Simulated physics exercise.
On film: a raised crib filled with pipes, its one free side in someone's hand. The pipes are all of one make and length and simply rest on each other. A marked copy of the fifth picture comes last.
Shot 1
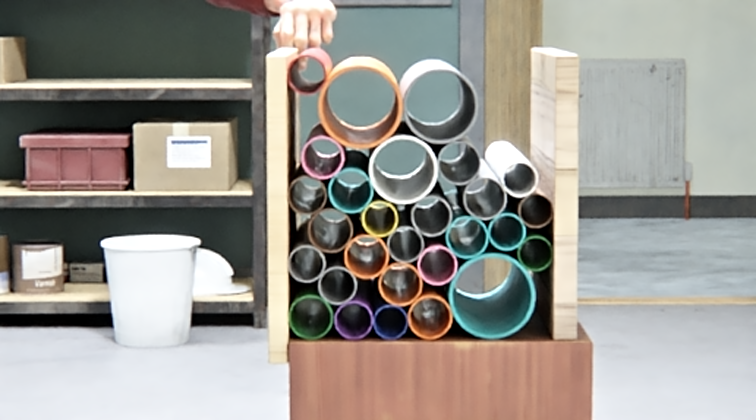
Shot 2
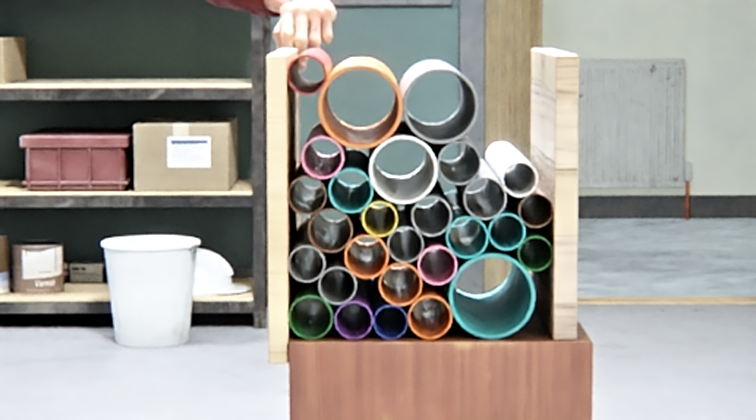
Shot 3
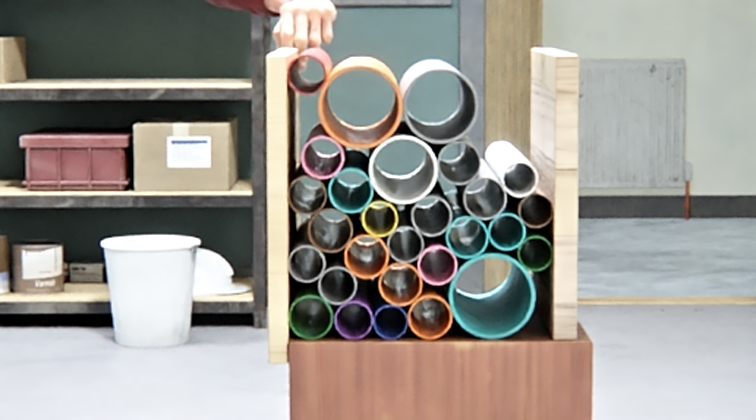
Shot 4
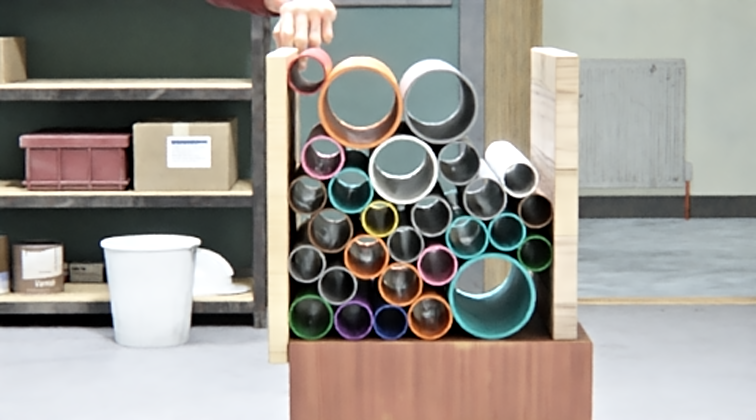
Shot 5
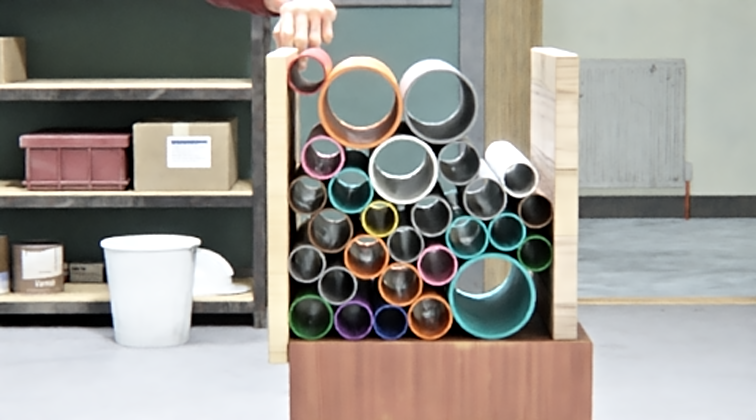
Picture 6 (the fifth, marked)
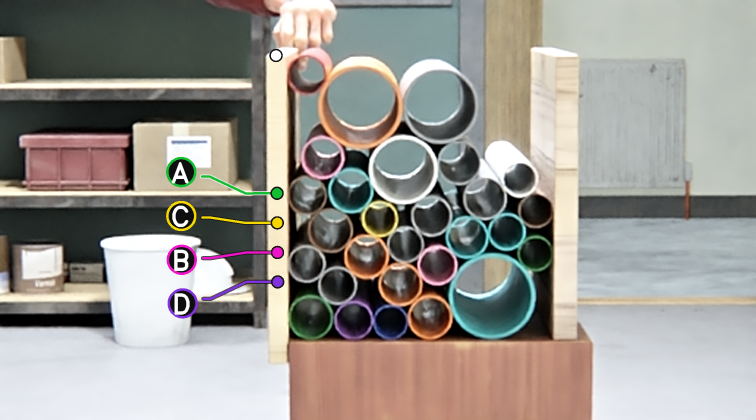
Nothing visibly moves, neither the hand at the top of the crib's left board nor the camera, which looks straight on from the front in a room with shelves. Coloured pipes lie stacked end-on between two wooden boards on a reddish-brown base, large orange and grey ones on top, a large teal one low at right. The hand stays above the pink pipe at upper left, and every pipe keeps its place.
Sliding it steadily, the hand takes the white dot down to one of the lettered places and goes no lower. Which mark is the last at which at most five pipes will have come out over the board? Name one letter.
It can be let down to D.
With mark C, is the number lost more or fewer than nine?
Fewer than nine.
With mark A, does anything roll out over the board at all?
Yes.
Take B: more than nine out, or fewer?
Fewer than nine.
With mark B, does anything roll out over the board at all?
Yes, at B.
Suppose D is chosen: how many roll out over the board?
With D, four.
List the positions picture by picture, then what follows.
A pink pipe (438, 265); a grey pipe (431, 216); a white pipe (403, 170), in the first frame.
A white pipe (403, 170); a grey pipe (441, 106), in the second frame.
Side board (285, 193); a green pipe (311, 317), in the third frame.
A grey pipe (338, 285); a pink pipe (438, 265), in the fourth frame.
A grey pipe (431, 216); a white pipe (403, 170); a grey pipe (441, 106), in the fifth frame.
On the copy, A at (277, 193); B at (277, 252); C at (277, 223); D at (278, 282); the white dot at (276, 56).
On D. First, top of the board (287, 149).
Then, top of the board (288, 254).
Finally, top of the board (288, 281), four out over the board.
By contrast, A three out over the board; B three out over the board; C three out over the board.
